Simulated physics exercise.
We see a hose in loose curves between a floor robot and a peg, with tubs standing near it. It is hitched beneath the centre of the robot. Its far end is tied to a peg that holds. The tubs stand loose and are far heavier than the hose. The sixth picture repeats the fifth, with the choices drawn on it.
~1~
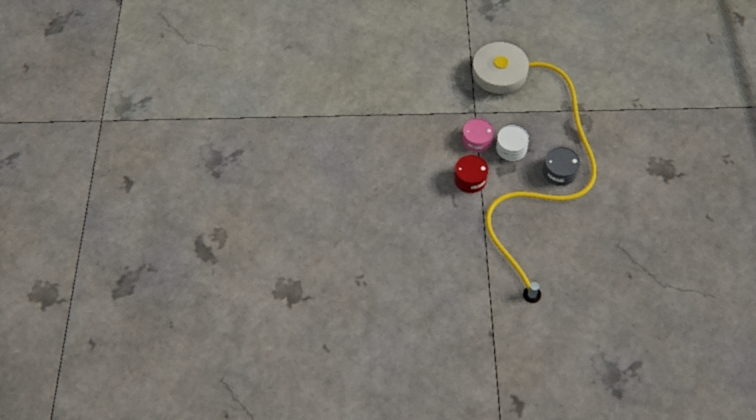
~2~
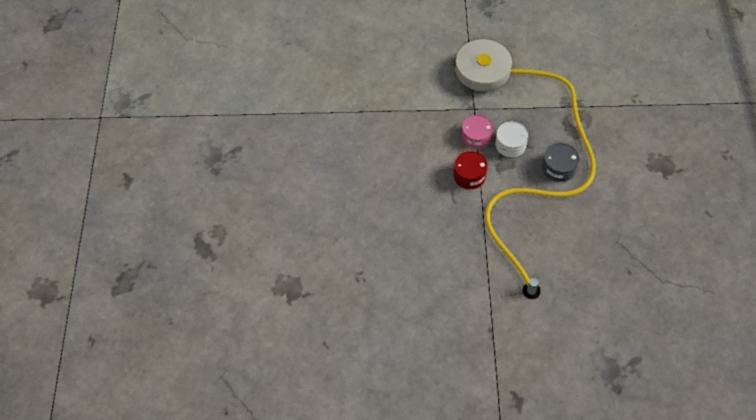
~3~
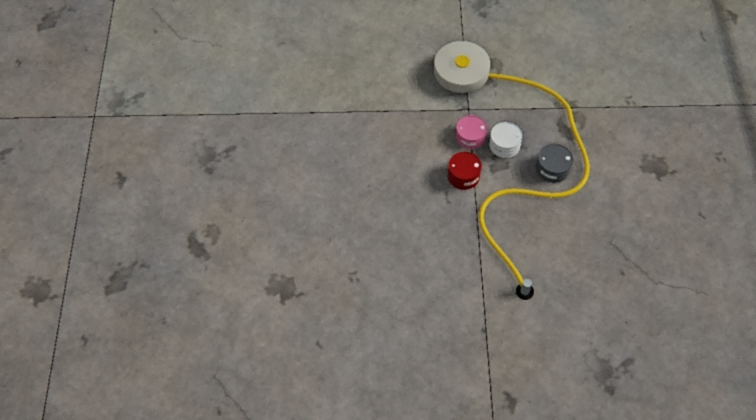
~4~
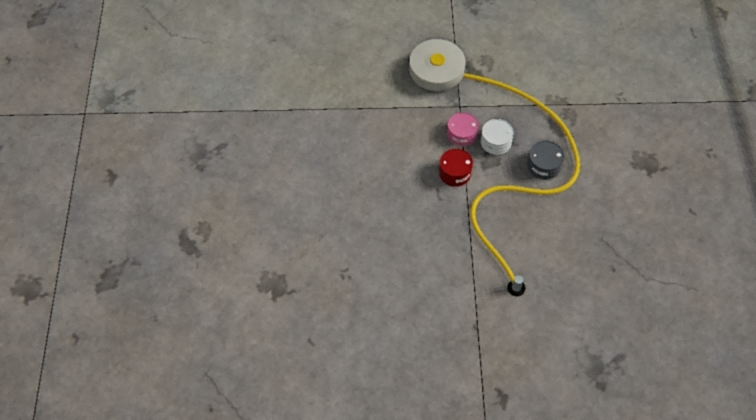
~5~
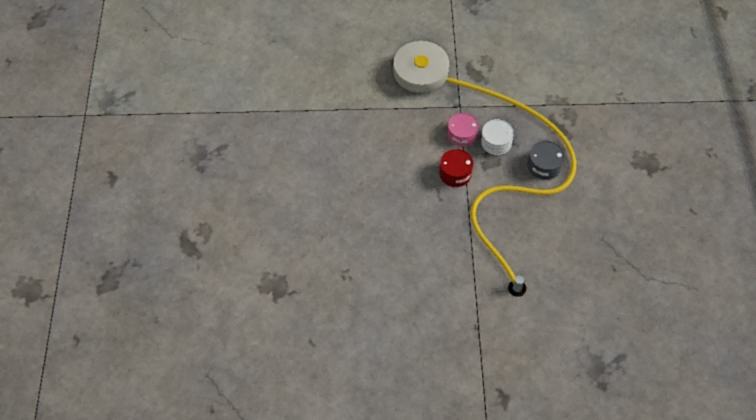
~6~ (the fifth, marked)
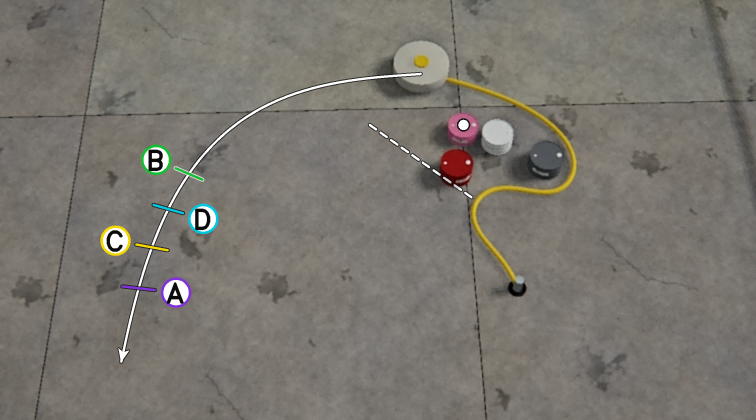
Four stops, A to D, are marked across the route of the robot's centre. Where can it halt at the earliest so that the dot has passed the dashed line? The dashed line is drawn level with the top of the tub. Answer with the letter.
Up to mark D.
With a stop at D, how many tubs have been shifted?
By then, four.
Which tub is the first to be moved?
The grey one.
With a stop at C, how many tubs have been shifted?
Four.
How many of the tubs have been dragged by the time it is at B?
By then, four.
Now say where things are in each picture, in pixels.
Robot (500, 69); peg (533, 290); grey tub (561, 166), in the first frame.
Robot (483, 66); white tub (512, 139), in the second frame.
Robot (462, 68); pink tub (471, 132), in the third frame.
Robot (437, 66); grey tub (546, 160), in the fourth frame.
Robot (421, 68); red tub (456, 168); pink tub (463, 130); peg (518, 284), in the fifth frame.
On the copy, A at (139, 288); B at (189, 174); C at (152, 247); D at (168, 209); the dashed line at (421, 161); the route from (421, 74) via (212, 146) to (121, 362); the white dot at (464, 125).
On D. First, robot (314, 82); pink tub (463, 130).
Then, robot (220, 131); grey tub (484, 180); white tub (471, 154); red tub (450, 173); pink tub (441, 148).
Finally, robot (166, 204); grey tub (464, 201); white tub (443, 179); red tub (423, 200); pink tub (411, 175); the dot on the pink tub is over the dashed line.
By contrast, A does it too, but is farther than needed; B leaves the dotted tub short, at (423, 162); C does it too, but is farther than needed.
